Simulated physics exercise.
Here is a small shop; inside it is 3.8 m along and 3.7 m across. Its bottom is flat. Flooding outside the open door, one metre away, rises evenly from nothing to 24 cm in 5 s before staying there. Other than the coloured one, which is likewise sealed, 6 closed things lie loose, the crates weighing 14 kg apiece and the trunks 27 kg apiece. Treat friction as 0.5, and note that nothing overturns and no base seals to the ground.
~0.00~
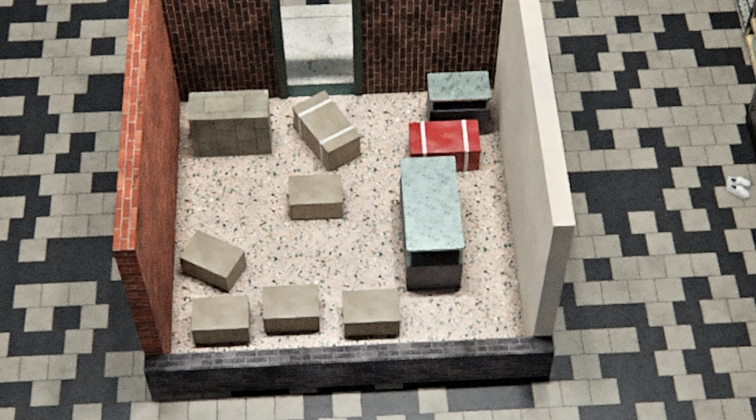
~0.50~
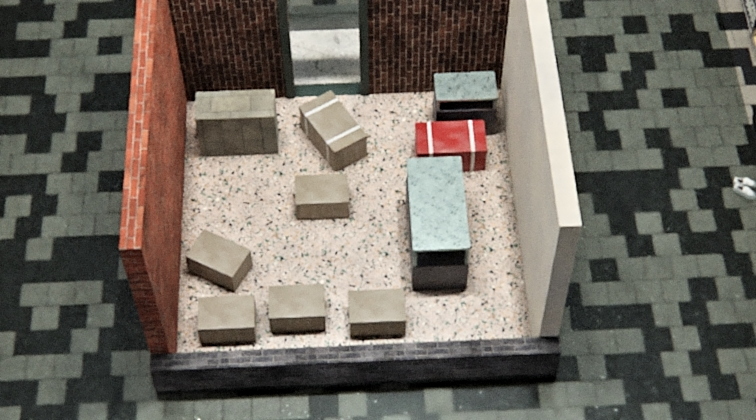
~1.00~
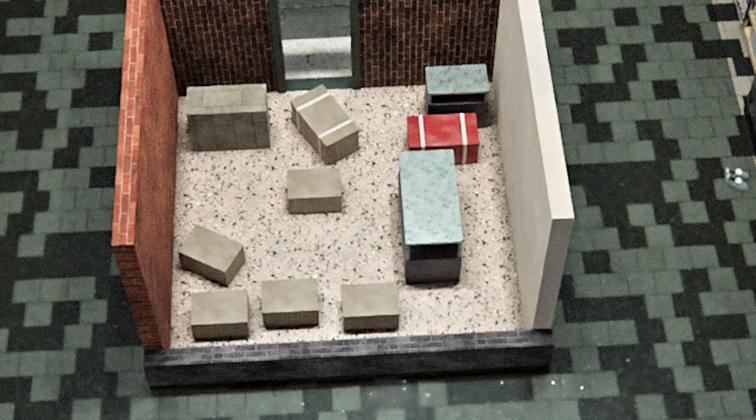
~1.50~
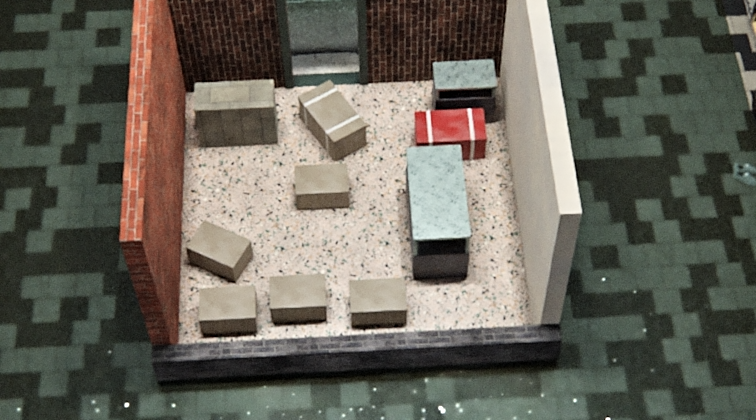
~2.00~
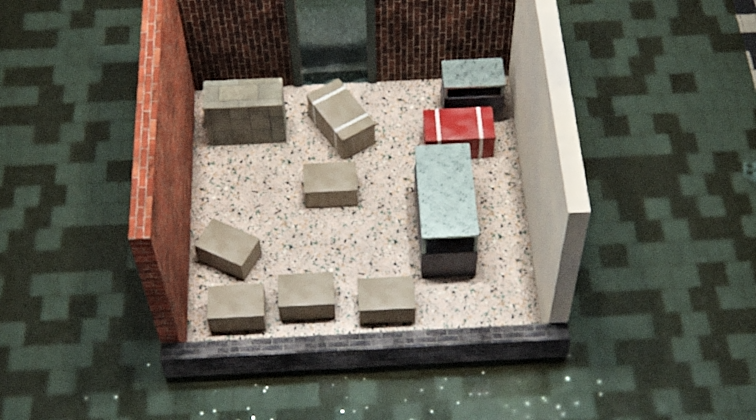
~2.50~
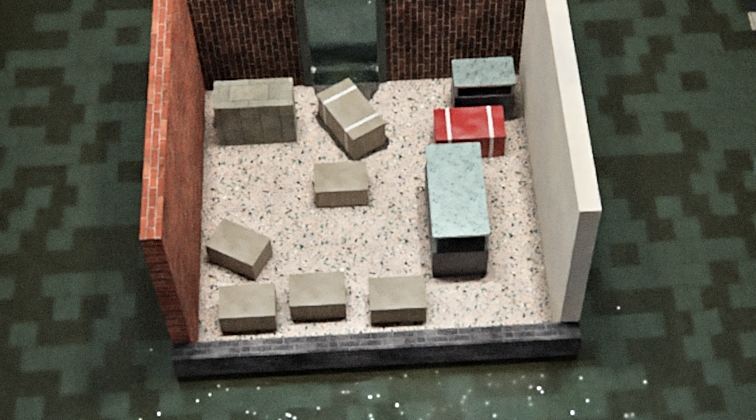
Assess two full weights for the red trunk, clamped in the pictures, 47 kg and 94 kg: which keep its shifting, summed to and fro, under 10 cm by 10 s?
Both masses succeed.
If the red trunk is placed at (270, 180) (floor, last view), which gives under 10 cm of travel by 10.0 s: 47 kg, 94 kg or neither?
So both weights work.
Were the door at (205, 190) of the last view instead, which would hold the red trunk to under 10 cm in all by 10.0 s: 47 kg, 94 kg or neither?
Under that setup, the light option succeeds.
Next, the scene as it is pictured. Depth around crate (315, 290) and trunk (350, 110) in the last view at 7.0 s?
First roughly 5 cm, second roughly 6 cm.
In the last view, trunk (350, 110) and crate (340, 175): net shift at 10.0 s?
In turn: 200 cm, 140 cm.
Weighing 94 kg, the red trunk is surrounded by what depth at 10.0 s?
5 cm, roughly.
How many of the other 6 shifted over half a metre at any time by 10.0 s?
3.
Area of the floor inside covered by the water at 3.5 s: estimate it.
Around 1.5 m2 of it.
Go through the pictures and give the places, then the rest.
In the first picture, the red trunk at (444, 136), on the bottom; 0.0 m2 under water; 0 of 7 have shifted.
In the second picture, the red trunk at (451, 137), on the bottom; 0.0 m2 under water; 0 of 7 have shifted.
In the third picture, the red trunk at (443, 130), on the bottom; 0.0 m2 under water; 0 of 7 have shifted.
In the fourth picture, the red trunk at (450, 125) rests on the ground; 0.0 m2 under water; 0 of 7 have shifted.
In the fifth picture, the red trunk at (459, 124) rests on the ground; 0.0 m2 under water; 0 of 7 have shifted.
In the sixth picture, the red trunk at (469, 123), on the bottom; water covers 0.2 m2; 0 of 7 have shifted.
After 3.5 s the red trunk would be 0 cm from its start with 47 kg and 0 cm from its start with 94 kg; 0 cm of water round it then.
After 4.5 s the red trunk would be 0 cm from its start with 47 kg and 0 cm from its start with 94 kg; 4 cm of water round it then.
After 7.0 s the red trunk would be 0 cm from its start with 47 kg and 0 cm from its start with 94 kg; 6 cm of water round it then.
After 10.0 s the red trunk would be 0 cm from its start with 47 kg and 0 cm from its start with 94 kg; 5 cm of water round it then.
